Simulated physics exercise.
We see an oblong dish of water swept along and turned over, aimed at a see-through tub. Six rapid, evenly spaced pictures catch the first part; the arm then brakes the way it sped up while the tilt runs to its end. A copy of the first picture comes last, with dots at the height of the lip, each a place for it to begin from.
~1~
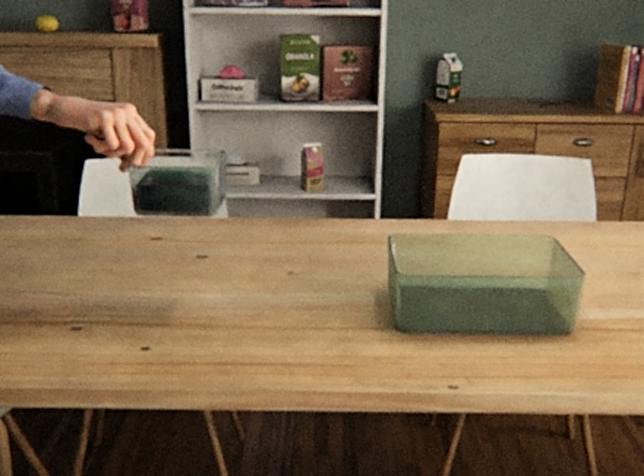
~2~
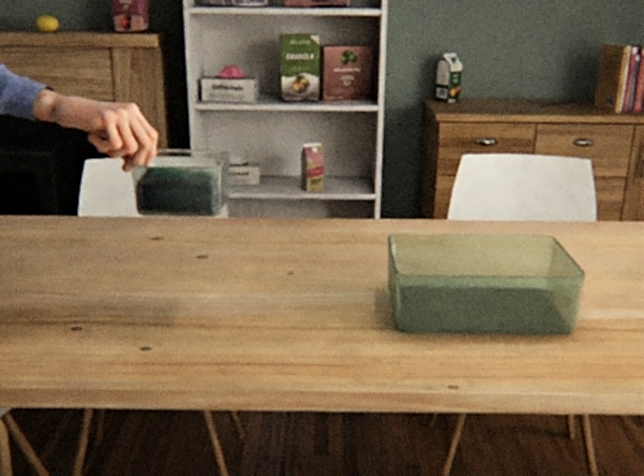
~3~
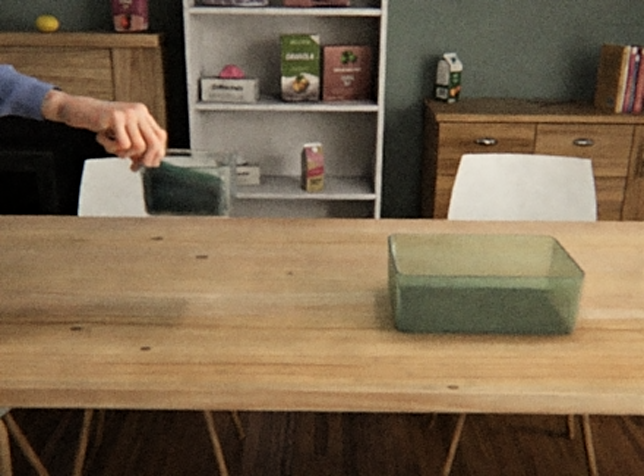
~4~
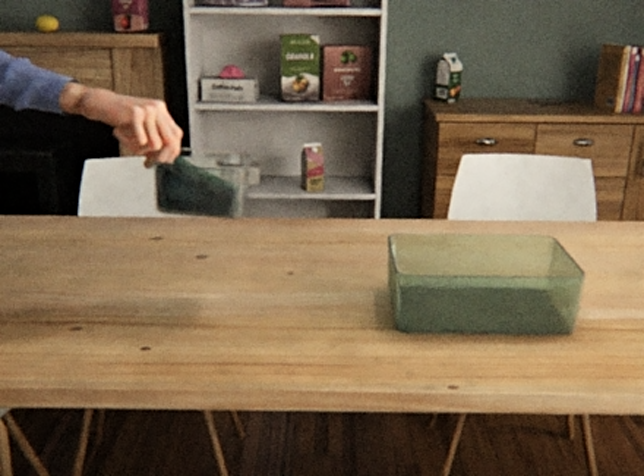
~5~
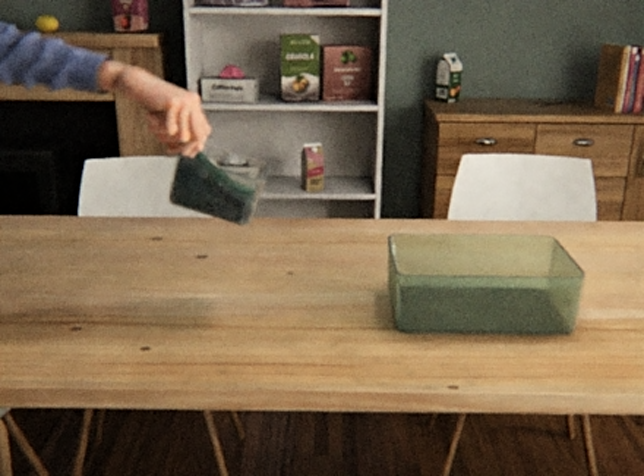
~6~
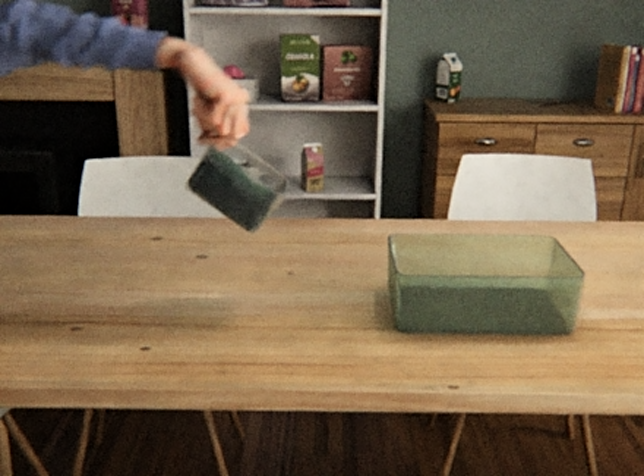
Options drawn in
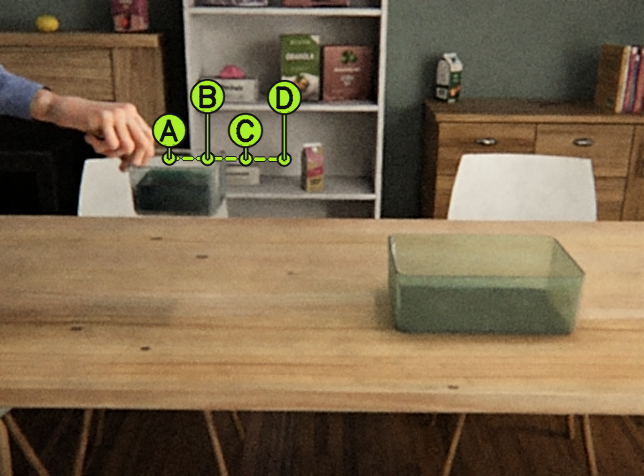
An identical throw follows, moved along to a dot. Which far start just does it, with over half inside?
Place C.
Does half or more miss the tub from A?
Yes, it does.
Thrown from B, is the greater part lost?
Yes.
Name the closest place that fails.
The answer is B.
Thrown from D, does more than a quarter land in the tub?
Yes, it does.
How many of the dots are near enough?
Two.
In lime, A at (169, 158); B at (207, 158); C at (245, 158); D at (284, 159).
With A, about 0 % lands in the tub, 94 % falls short and 6 % goes beside or beyond.
With B, about 9 % lands in the tub, 84 % falls short and 7 % goes beside or beyond.
With C, about 85 % lands in the tub, 9 % falls short and 7 % goes beside or beyond.
With D, about 82 % lands in the tub, 3 % falls short and 15 % goes beside or beyond.
